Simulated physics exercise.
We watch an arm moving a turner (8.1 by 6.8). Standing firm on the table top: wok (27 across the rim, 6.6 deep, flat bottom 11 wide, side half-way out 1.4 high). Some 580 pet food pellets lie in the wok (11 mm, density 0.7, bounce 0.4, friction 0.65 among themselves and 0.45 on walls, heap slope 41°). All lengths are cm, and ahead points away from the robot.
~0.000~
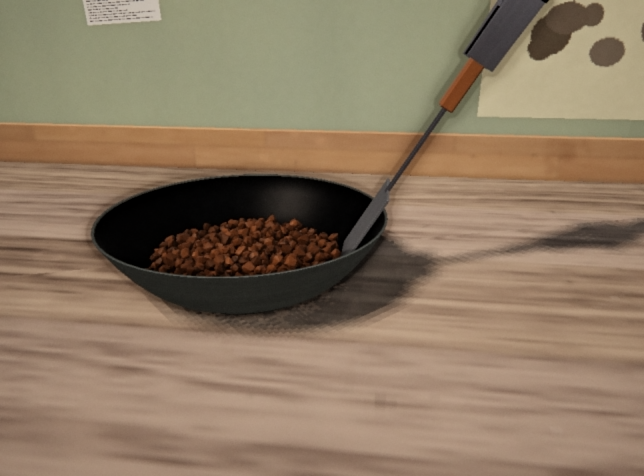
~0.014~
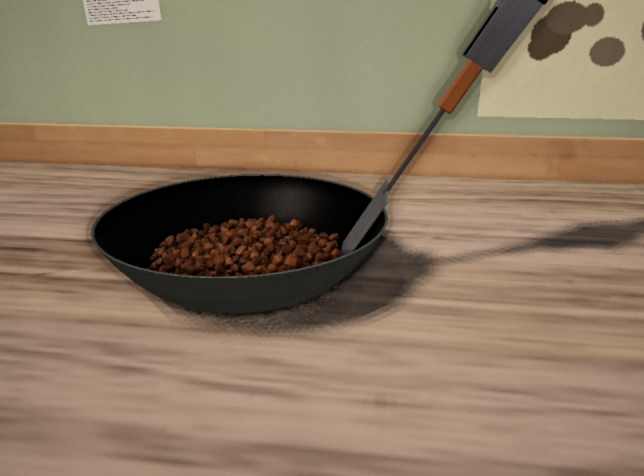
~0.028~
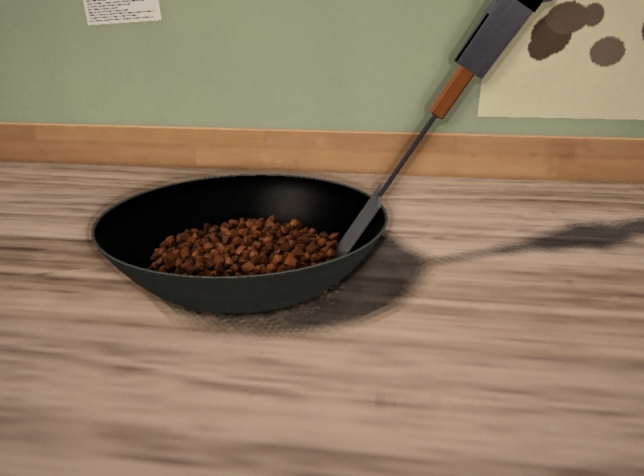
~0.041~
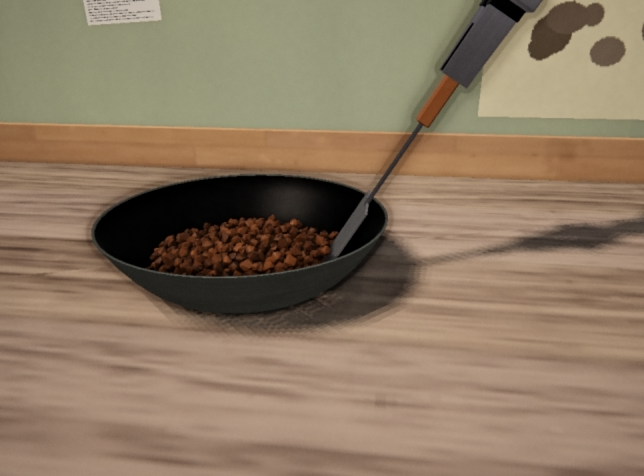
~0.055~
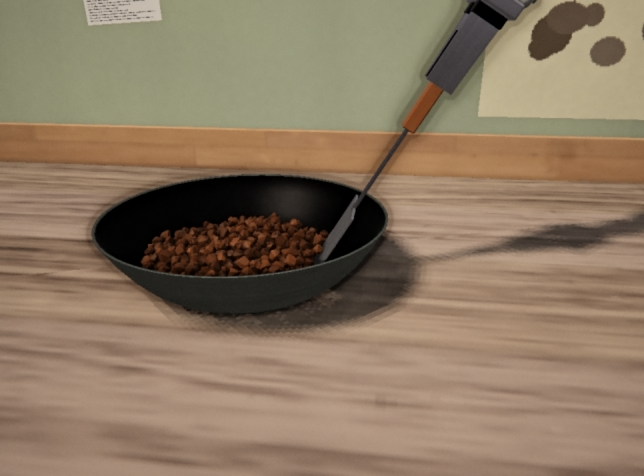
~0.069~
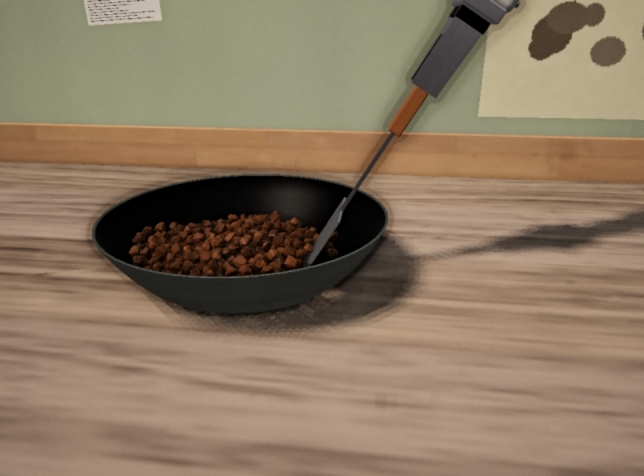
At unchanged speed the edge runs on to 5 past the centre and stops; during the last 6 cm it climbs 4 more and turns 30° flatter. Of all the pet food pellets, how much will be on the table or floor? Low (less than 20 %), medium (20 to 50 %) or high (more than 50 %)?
On the table or floor the share is low, less than 20 %.
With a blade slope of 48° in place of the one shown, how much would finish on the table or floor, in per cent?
In that case some 0 per cent.
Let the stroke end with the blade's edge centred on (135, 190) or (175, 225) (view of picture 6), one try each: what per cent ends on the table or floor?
Some 35 and 15 per cent.
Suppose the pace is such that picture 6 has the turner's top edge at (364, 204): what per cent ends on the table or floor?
About 0 per cent.
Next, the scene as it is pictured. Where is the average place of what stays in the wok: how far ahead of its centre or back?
Roughly 4.5 cm ahead.
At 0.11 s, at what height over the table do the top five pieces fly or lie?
Some 7 cm.
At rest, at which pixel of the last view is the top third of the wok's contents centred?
Near (161, 234).
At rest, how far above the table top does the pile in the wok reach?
Roughly 7.5 cm.
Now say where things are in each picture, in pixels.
Turner top edge at (389, 189), sloping 59°; upper third of the load around (247, 252), from x 150 to 335, top at y 220; 575 in the wok, in the first frame.
Turner top edge at (387, 190), sloping 59°; upper third of the load around (247, 252), from x 150 to 335, top at y 220, in the second frame.
Turner top edge at (380, 194), sloping 59°; upper third of the load around (249, 251), from x 150 to 335, top at y 220, in the third frame.
Turner top edge at (368, 201), sloping 59°; upper third of the load around (247, 250), from x 150 to 335, top at y 220, in the fourth frame.
Turner top edge at (355, 206), sloping 59°; upper third of the load around (243, 247), from x 145 to 335, top at y 220, in the fifth frame.
Turner top edge at (342, 209), sloping 59°; upper third of the load around (232, 244), from x 135 to 335, top at y 215; 575 in the wok, in the sixth frame.
By 0.11 s, sloping 59°, highest piece 9 above the table; 574 in the wok, 1 on the blade or in flight.
By 0.15 s, sloping 46°, highest piece 14 above the table; 573 in the wok, 2 on the blade or in flight.
By 0.37 s, sloping 29°, highest piece 16 above the table; 564 in the wok, 7 on the table or floor, 4 on the blade or in flight.
By 1.42 s, sloping 29°, highest piece 7 above the table; 564 in the wok, 11 on the table or floor.
Final count, 564 in the wok, 11 on the table or floor. That is 2 % on the table or floor.
